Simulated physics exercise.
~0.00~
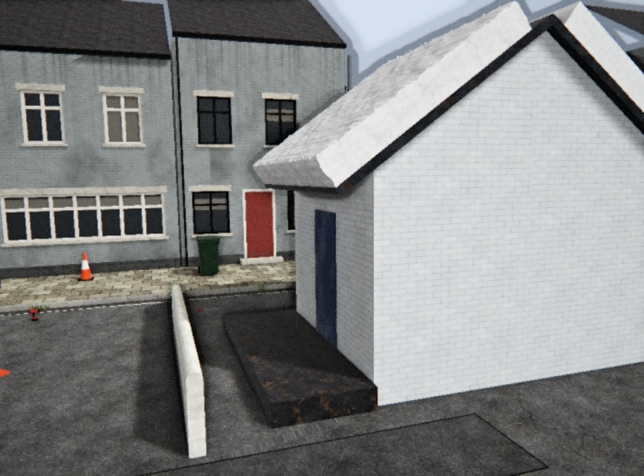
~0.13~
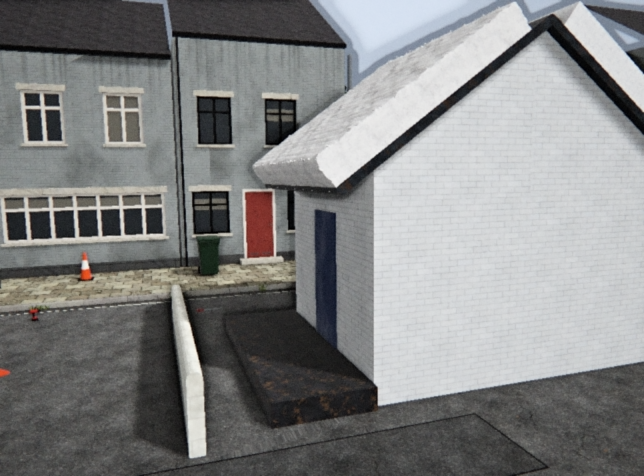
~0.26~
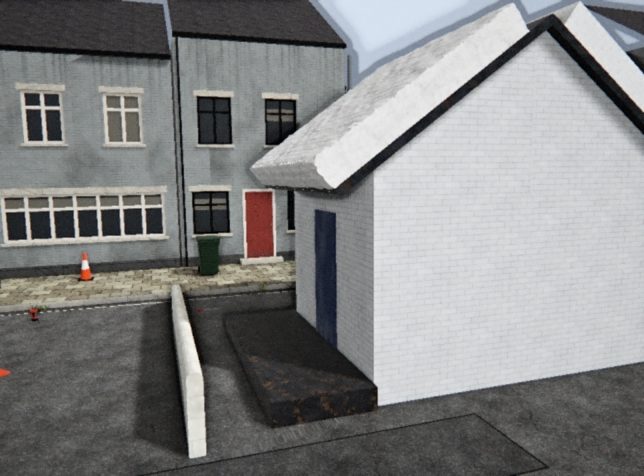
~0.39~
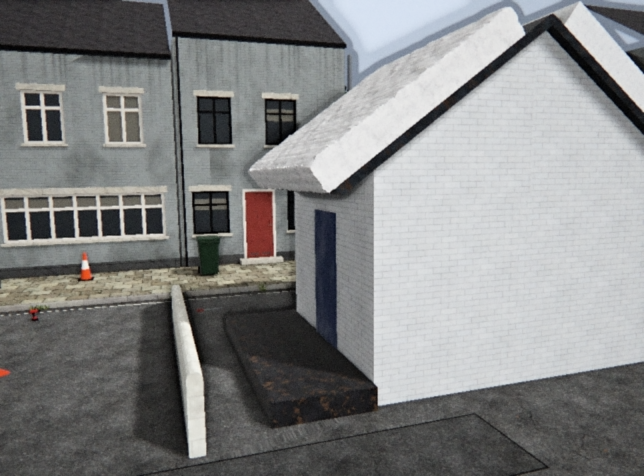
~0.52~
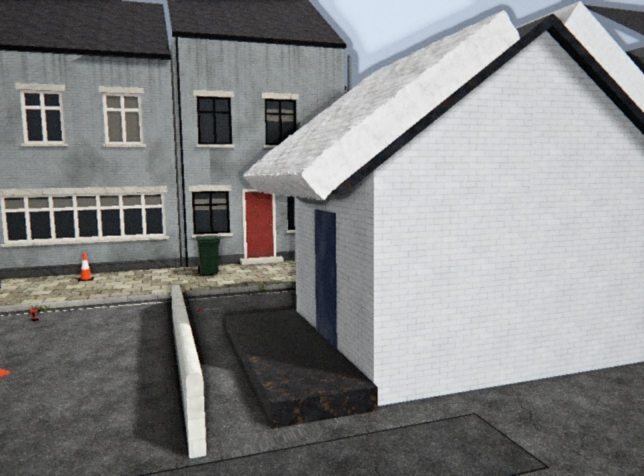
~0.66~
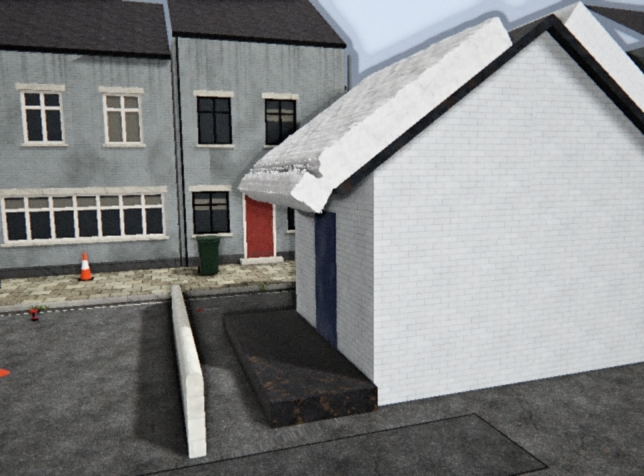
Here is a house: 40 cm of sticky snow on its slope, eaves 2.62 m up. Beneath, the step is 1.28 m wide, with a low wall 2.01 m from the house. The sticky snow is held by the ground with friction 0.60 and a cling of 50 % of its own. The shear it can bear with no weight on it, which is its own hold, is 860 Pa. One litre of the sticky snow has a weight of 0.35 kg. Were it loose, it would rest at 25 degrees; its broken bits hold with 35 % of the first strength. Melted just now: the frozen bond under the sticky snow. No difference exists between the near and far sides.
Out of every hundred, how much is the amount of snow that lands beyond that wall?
About 13 in every hundred.
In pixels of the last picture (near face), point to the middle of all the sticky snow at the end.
I'd place it around (236, 395).
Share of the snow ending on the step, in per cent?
Share: Approx. 30 %.
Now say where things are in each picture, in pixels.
Front end of the sticky snow at (318, 162), 4 % of it past the eaves, in one piece, in the first picture.
Front end of the sticky snow at (317, 163), its middle shifted 1.2 cm, 5 % of it past the eaves, in one piece, in the second picture.
Front end of the sticky snow at (315, 165), its middle shifted 4.9 cm, 6 % of it past the eaves, in one piece, in the third picture.
Front end of the sticky snow at (310, 169), its middle shifted 11 cm, 8 % of it past the eaves, in one piece, in the fourth picture.
Front end of the sticky snow at (303, 174), its middle shifted 21 cm, 11 % of it past the eaves, in one piece, in the fifth picture.
Front end of the sticky snow at (294, 191), its middle shifted 33 cm, 15 % of it past the eaves, cracking, in the sixth picture.
By 1.08 s, 87 % is still on the roof and 0 % is past the low wall.
By 1.59 s, 55 % is still on the roof and 0 % is past the low wall.
By 2.09 s, 5 % is still on the roof and 0 % is past the low wall.
By 2.60 s, none is still on the roof and 13 % is past the low wall.
By 3.50 s, at the end, none is still on the roof and 13 % is past the low wall.
